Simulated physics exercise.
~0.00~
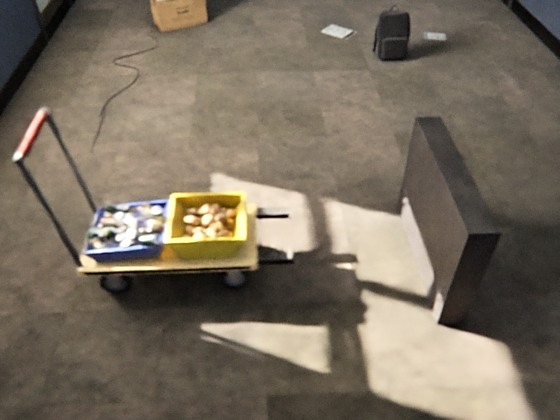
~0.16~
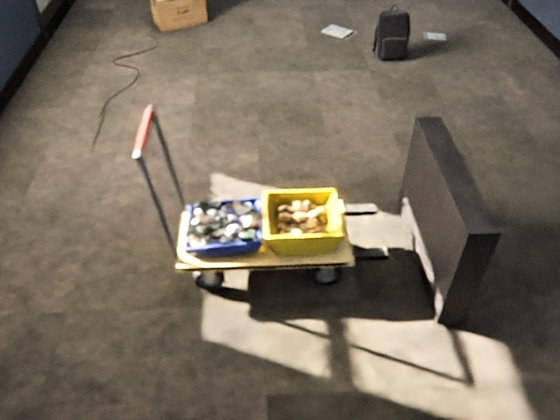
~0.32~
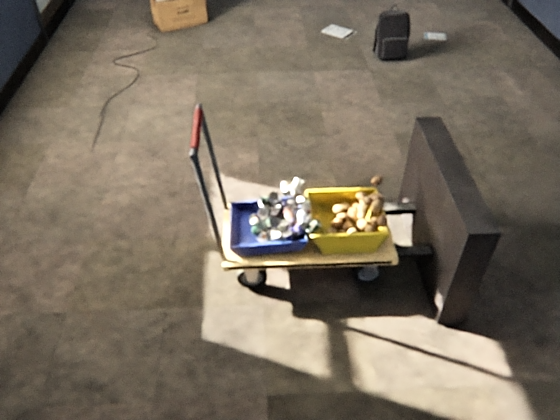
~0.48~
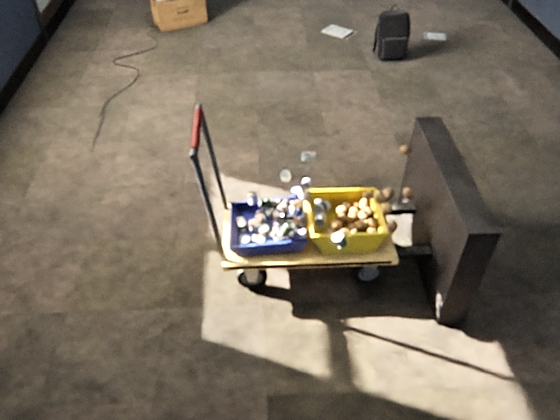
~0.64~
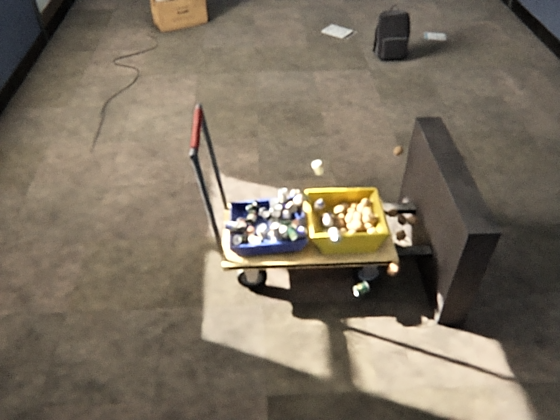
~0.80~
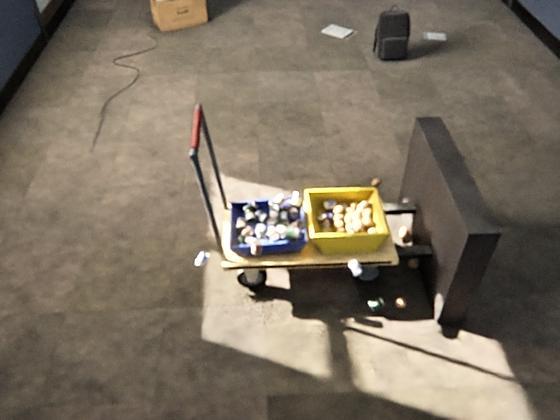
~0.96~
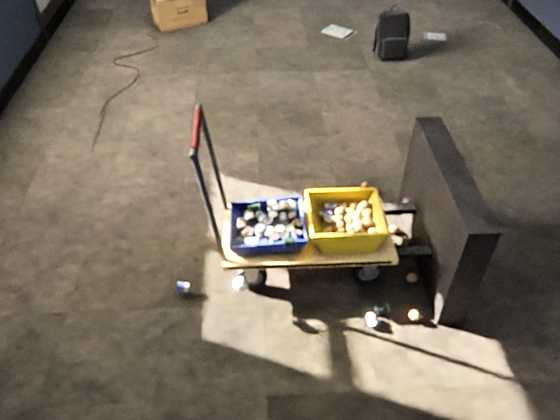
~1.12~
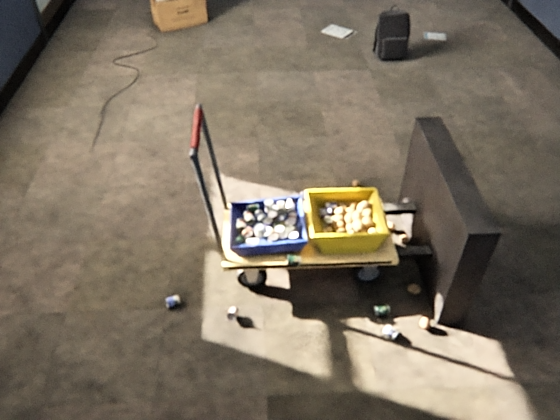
The footage shows a flatbed trolley carrying a blue tote of small tins and a yellow tote of potatoes rolling right into a dark wall and stopping, whereupon the contents surge upward, some pieces spilling onto the floor while both totes stay in place, still well filled.
